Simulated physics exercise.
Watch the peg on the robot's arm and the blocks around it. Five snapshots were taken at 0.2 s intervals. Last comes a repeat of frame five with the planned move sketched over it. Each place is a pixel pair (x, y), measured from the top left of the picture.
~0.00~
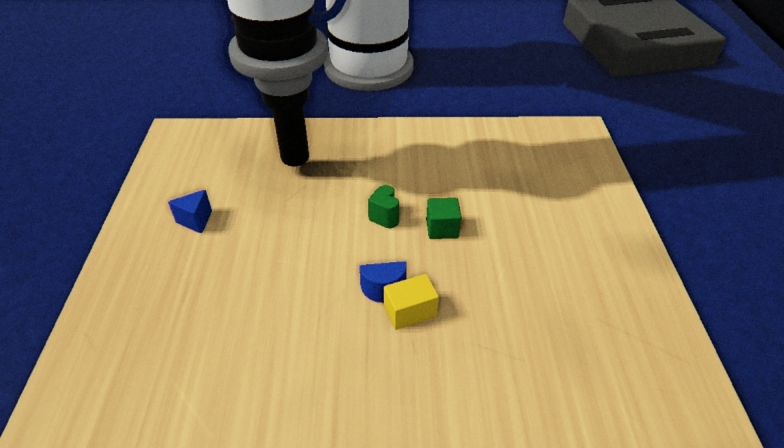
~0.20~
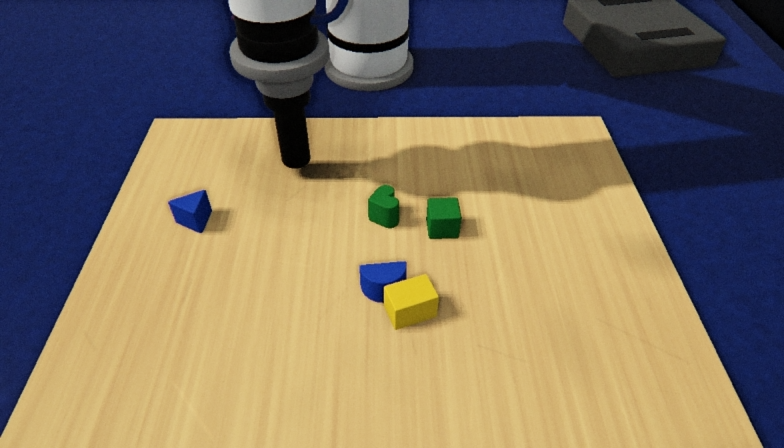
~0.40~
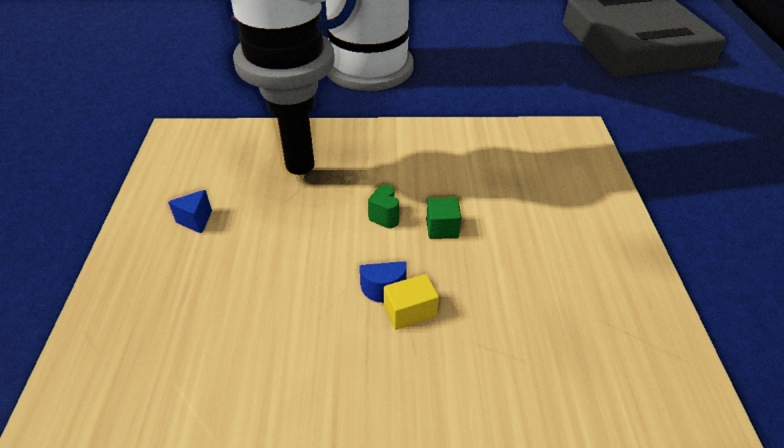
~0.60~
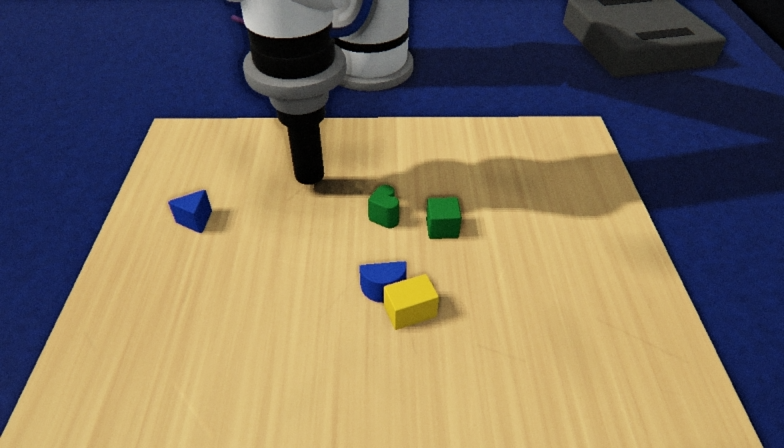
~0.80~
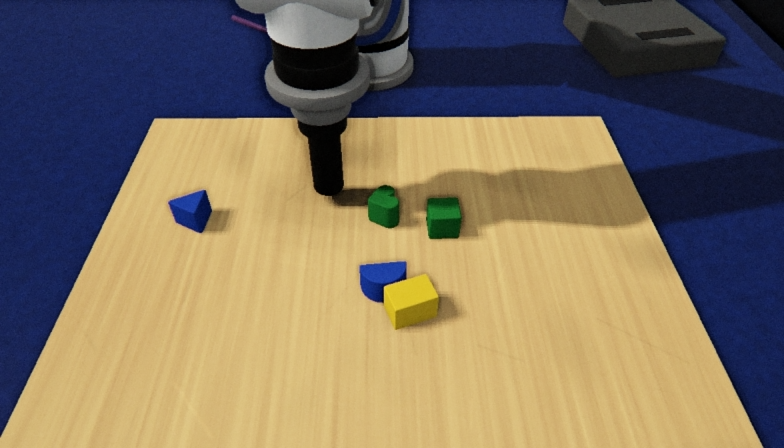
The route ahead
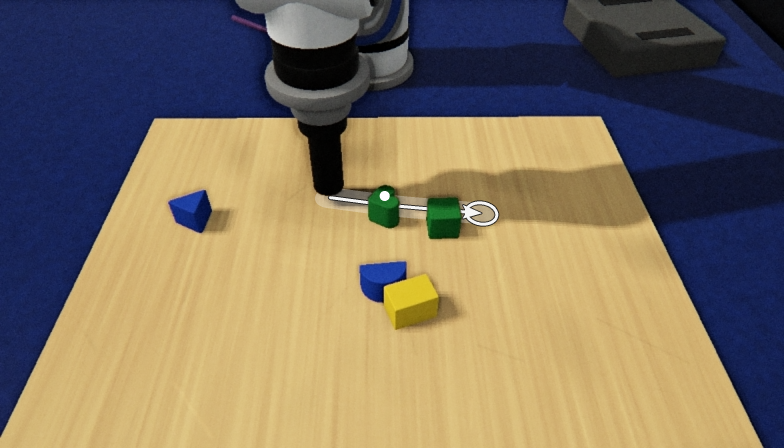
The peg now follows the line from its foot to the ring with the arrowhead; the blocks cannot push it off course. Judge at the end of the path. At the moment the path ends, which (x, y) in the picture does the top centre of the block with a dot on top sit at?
At (406, 206).
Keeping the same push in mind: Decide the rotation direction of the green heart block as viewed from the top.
With the clock.
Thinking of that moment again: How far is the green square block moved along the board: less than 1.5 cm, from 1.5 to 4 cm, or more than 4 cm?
Under 1.5 cm.
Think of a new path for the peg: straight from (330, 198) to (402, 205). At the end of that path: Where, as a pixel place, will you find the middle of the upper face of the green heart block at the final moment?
At (403, 204).
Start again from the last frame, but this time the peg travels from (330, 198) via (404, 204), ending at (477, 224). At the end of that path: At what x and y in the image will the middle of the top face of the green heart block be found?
When the path ends, it will be at (403, 203).
The line goes from (330, 198) directly to (481, 213); the dot is on the green heart block.
The first path, step by step. One third of the way, peg (380, 194); green heart block (394, 200), turned 30° clockwise.
Two thirds of the way, peg (431, 199); green heart block (406, 206), turned 65° clockwise; green square block (447, 209).
At the end, peg (483, 203); green heart block (406, 206), turned 65° clockwise; green square block (450, 212).
